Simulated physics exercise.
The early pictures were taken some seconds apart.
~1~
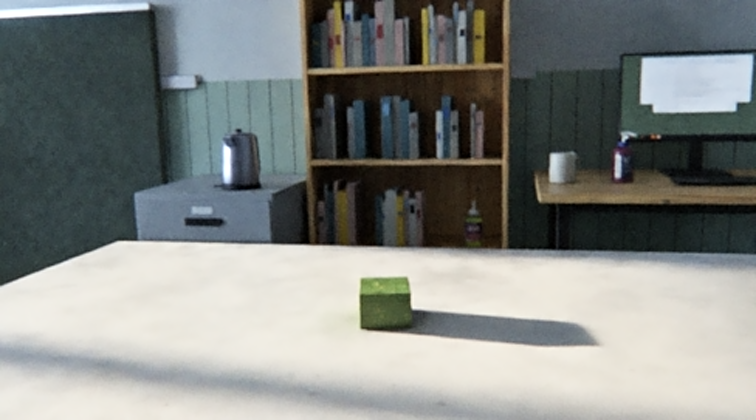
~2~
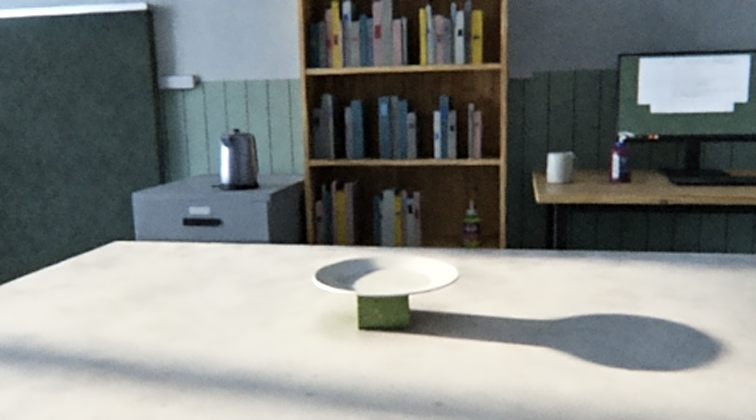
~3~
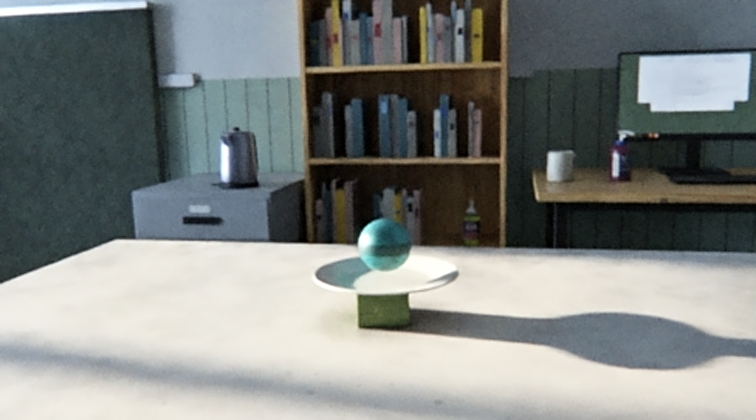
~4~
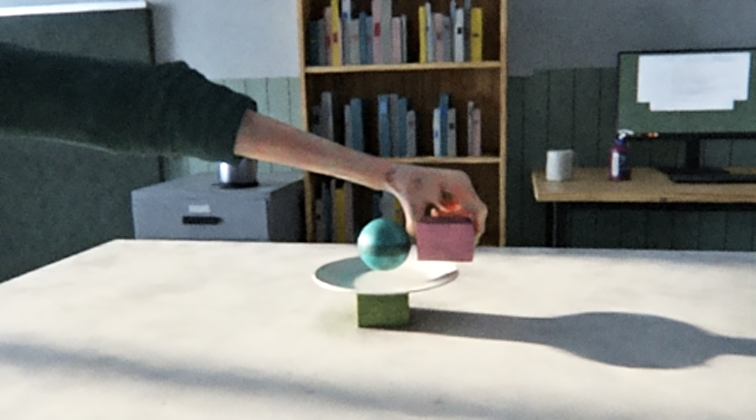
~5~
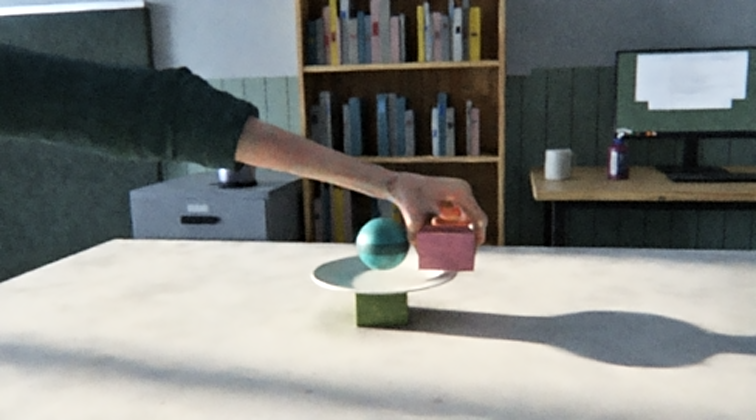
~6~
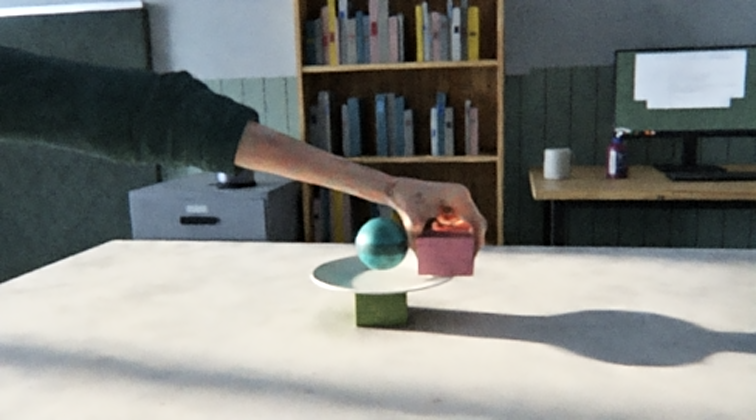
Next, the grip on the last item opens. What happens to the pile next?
The pile stands firm.
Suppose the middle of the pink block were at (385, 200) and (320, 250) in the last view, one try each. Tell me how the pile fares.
It caves in in the first case and survives in the second case.
Then, 0.40 s past the last view, nothing moves.
Then, 0.90 s past the last view, pink block resting near (447, 253).
Finally, all 4 still in place. Final places as the last picture's camera would see them, pink block near (447, 253). The pile stays up.
